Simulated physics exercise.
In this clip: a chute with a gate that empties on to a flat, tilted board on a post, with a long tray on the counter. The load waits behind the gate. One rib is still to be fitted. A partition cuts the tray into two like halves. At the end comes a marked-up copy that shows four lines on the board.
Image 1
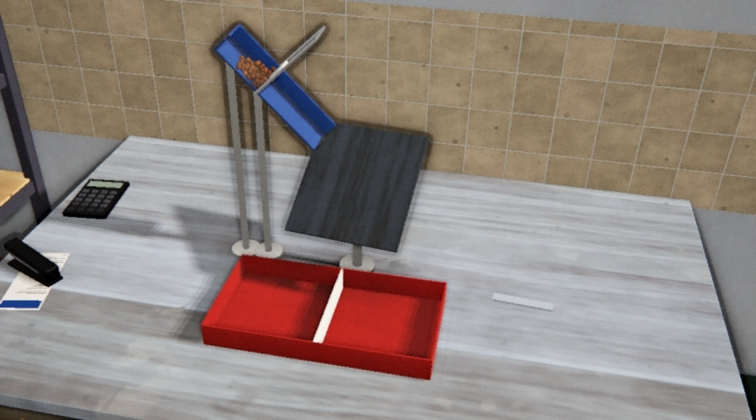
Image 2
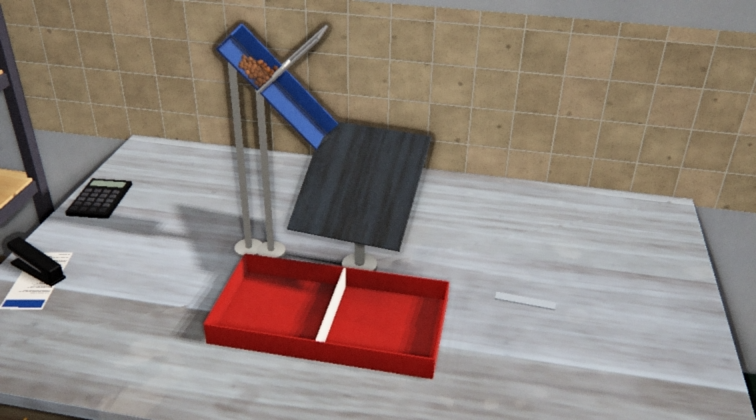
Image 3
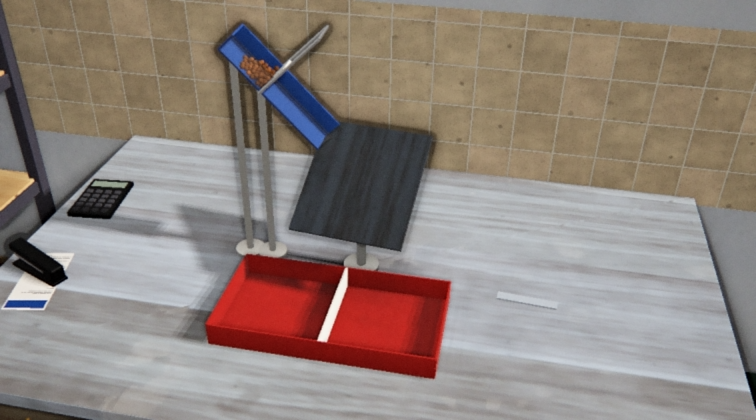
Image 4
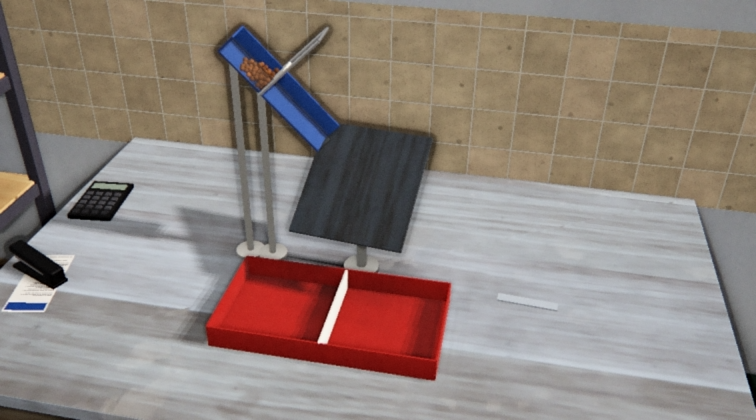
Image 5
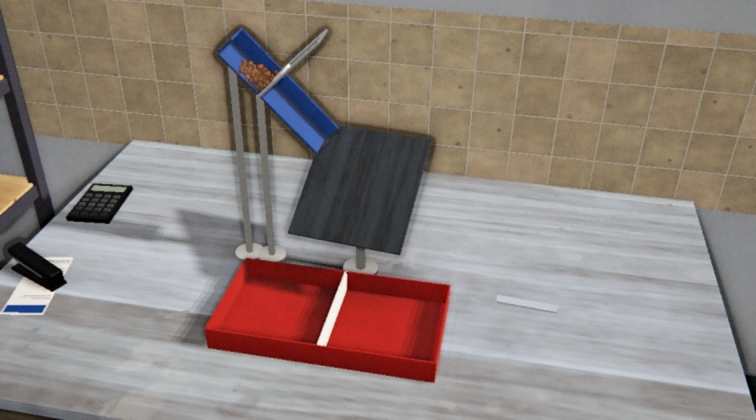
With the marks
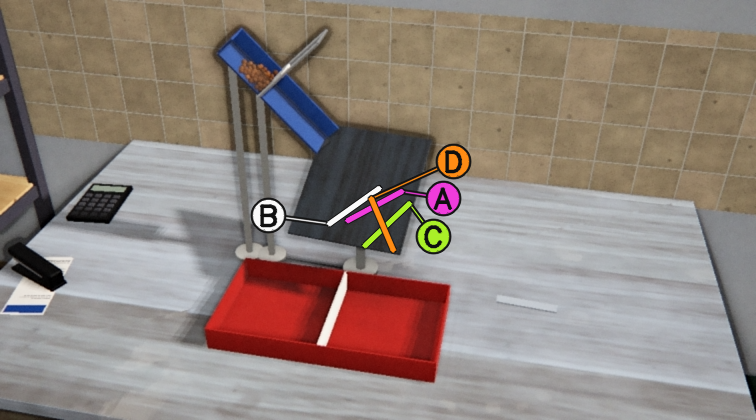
At the start, a blue chute holds a small heap of brown balls behind a closed gate, above a dark tilted board on a post and a red tray split by a white partition. The view shifts very slightly, while the balls, gate, board and tray all stay still throughout.
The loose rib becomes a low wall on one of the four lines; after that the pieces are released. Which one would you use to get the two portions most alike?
Go for C.
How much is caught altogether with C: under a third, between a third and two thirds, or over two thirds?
Line C gives over two thirds.
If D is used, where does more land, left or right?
More lands on the right.
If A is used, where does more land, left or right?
Left.
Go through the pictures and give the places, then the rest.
In the first picture, load behind the gate near (257, 70), cereal balls; lip of the chute near (318, 144), sloping fairly steeply.
In the second picture, middle of the board near (360, 182), tilted fairly steeply; middle of its low edge near (342, 239); of its high edge near (377, 128).
In the third picture, front corners of the tray near (206, 324) and (436, 359); front end of its middle wall near (318, 341); gate still shut near (284, 69).
In the fourth picture, middle of the load near (260, 71); lip near (321, 145).
In the fifth picture, middle of the load near (259, 73); lip near (320, 147).
On the marked copy, line A from (401, 191) to (347, 220); line B from (379, 188) to (329, 223); line C from (409, 203) to (364, 245); line D from (371, 198) to (393, 250).
If A is chosen, of what is caught, all but a few in the left half, a small share in the right.
If B is chosen, of what is caught, the bulk in the left half, a small share in the right.
If C is chosen, of what is caught, close to half in the left half, close to half in the right.
If D is chosen, of what is caught, a small share in the left half, the bulk in the right.
